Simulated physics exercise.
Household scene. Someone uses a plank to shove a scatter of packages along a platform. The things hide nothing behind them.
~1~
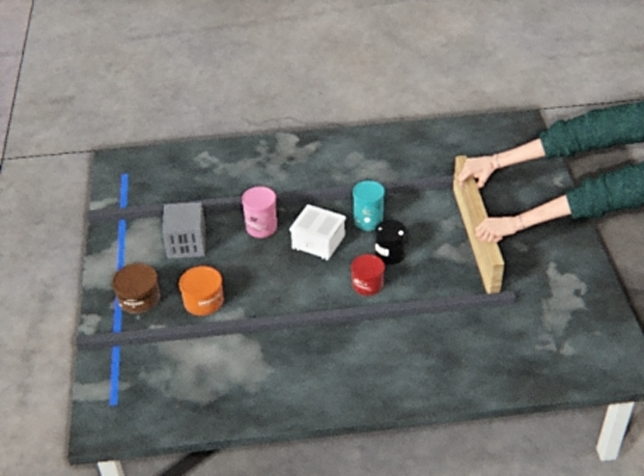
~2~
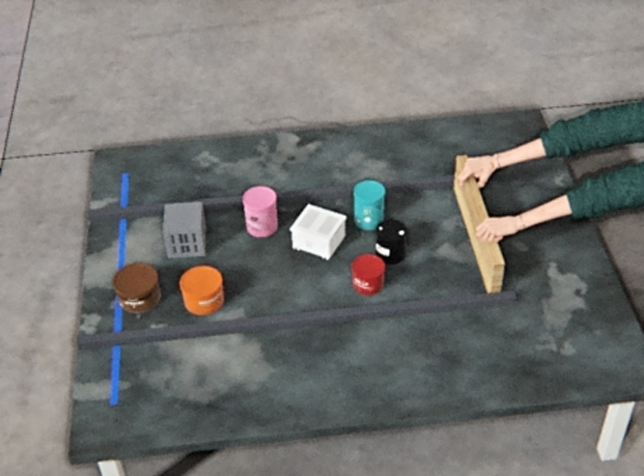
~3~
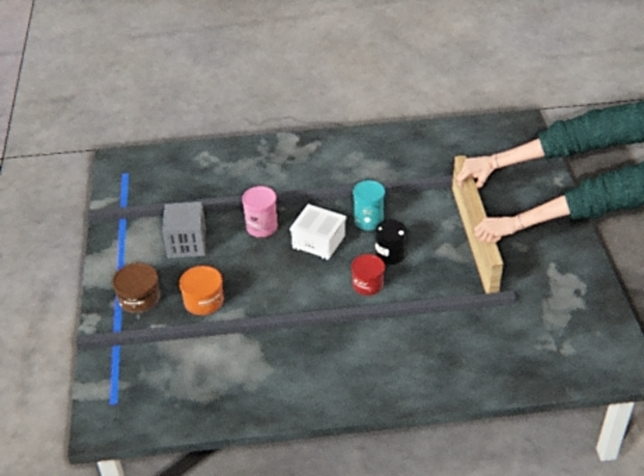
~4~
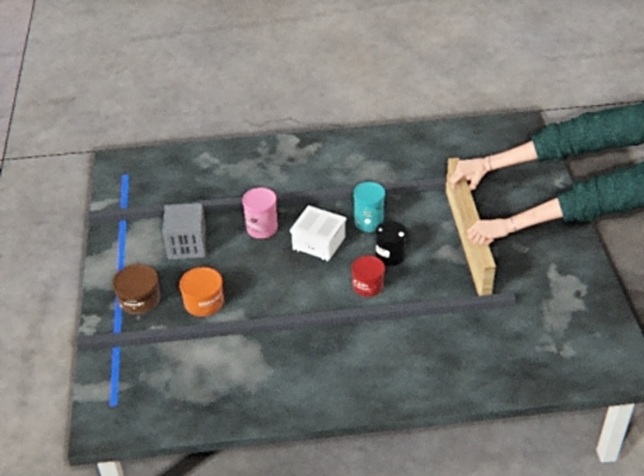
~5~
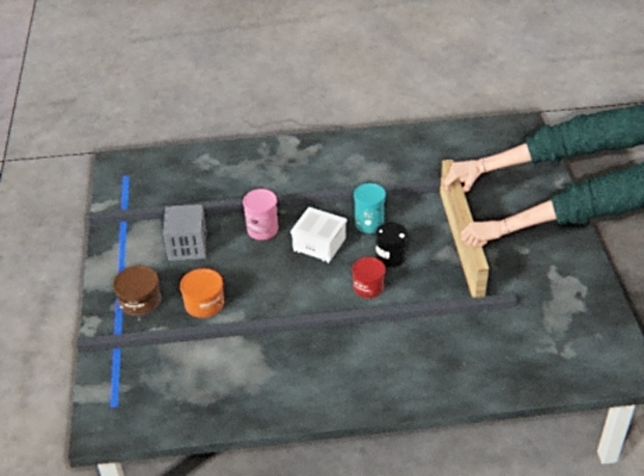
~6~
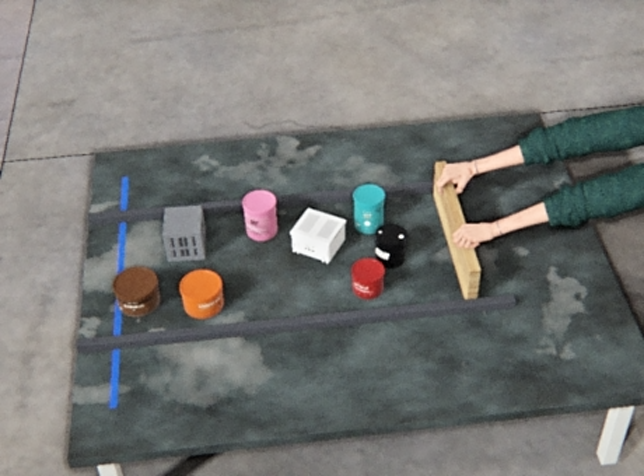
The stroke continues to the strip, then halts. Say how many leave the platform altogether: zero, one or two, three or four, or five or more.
In the end, the drop-off count sits at three or a four.
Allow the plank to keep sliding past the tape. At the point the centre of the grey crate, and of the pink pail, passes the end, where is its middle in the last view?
The middle is at (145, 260) when it's the grey crate, and at (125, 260) when it's the pink pail.
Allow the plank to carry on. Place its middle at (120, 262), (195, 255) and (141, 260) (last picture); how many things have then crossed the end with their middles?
Past-the-end tally - position 1: 4, position 2: 0, position 3: 1.
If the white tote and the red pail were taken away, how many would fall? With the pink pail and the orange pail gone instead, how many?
Fallen: 2 in the first try, 2 in the other.
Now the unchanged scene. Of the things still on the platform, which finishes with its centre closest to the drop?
Foremost: The white tote.
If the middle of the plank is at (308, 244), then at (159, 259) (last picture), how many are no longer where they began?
First 5, then 8.
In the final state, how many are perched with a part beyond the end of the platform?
The number would be 1.
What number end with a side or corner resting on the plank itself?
It's touching 4 at the end.
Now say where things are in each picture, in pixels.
The first picture shows brown pail (137, 289); grey crate (185, 230); orange pail (202, 291); plank (477, 224); tape (120, 276).
The second picture shows grey crate (185, 230); pink pail (261, 212).
The third picture shows orange pail (202, 291); red pail (368, 275).
The fourth picture shows brown pail (137, 290); turquoise pail (369, 207).
The fifth picture shows grey crate (186, 233); white tote (319, 235).
The sixth picture shows brown pail (137, 292); grey crate (185, 234); orange pail (202, 294); plank (455, 230); tape (120, 279).
A little later, none off yet; brown pail at rest near (137, 292); grey crate at rest near (185, 234); orange pail at rest near (202, 294).
Next, none off yet; brown pail at rest near (137, 292); grey crate shifted a little near (162, 235); orange pail shifted a little near (183, 295).
When it is over, the number that fall off is three or four; down, pink pail, orange pail, grey crate and brown pail.
